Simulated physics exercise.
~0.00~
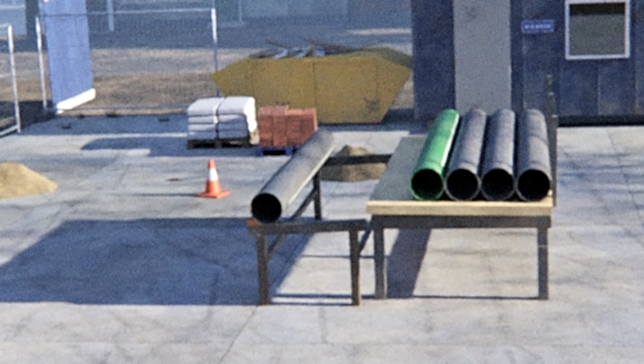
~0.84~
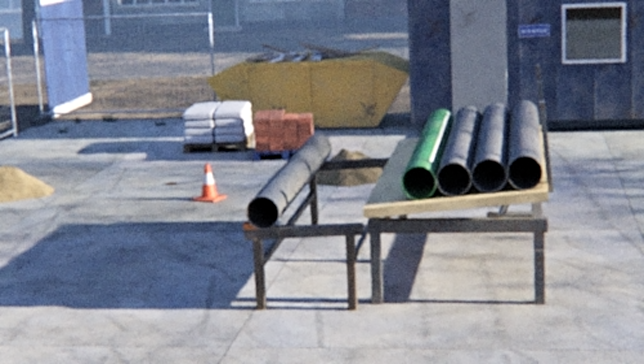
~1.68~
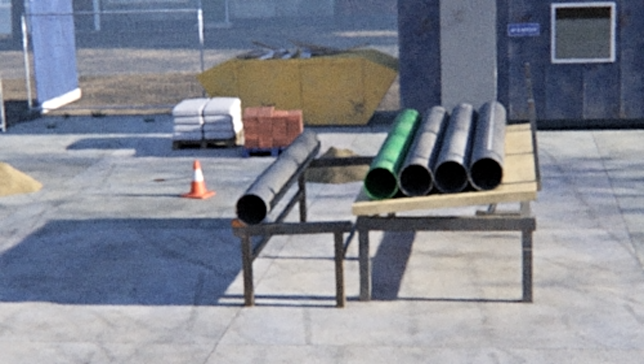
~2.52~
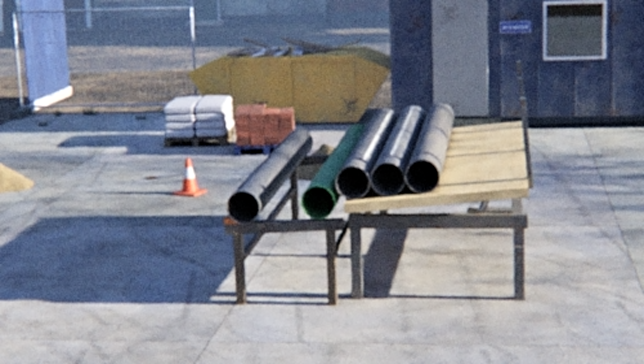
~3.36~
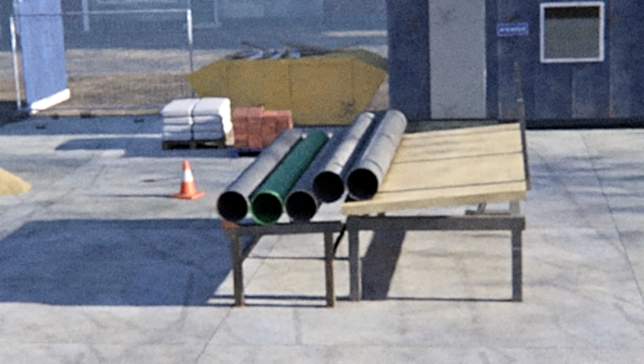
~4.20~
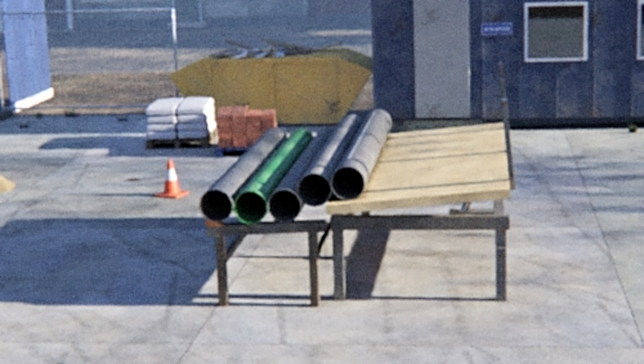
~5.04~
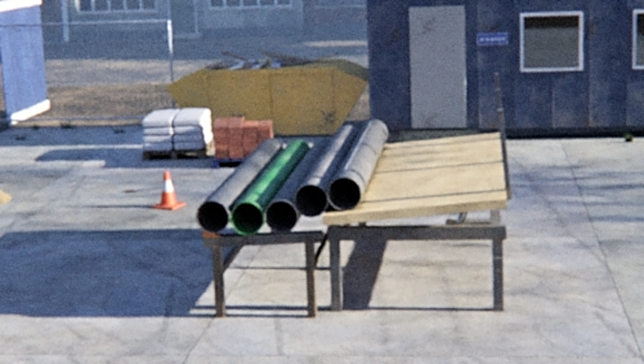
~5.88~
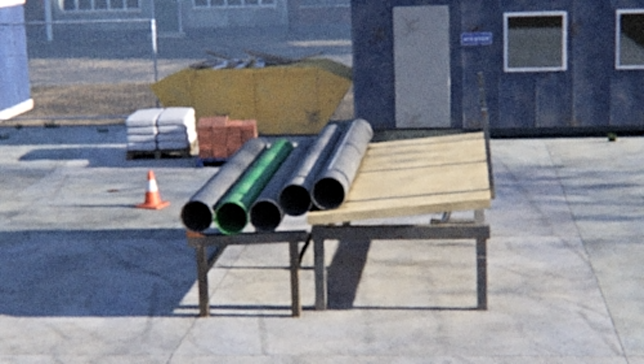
At the start, four pipes, the leftmost one green, lie side by side on a wooden deck, while a single dark pipe rests on a lower rack to the left, in a paved yard with a cone and a yellow skip. The deck's right side lifts, and the pipes begin rolling left. The green one leads, crossing onto the rack with the dark ones close behind. It comes up beside the waiting pipe, and the others bunch against it. The deck stays tilted and the view drifts right as the row settles, with green second from the left, held on the rack.
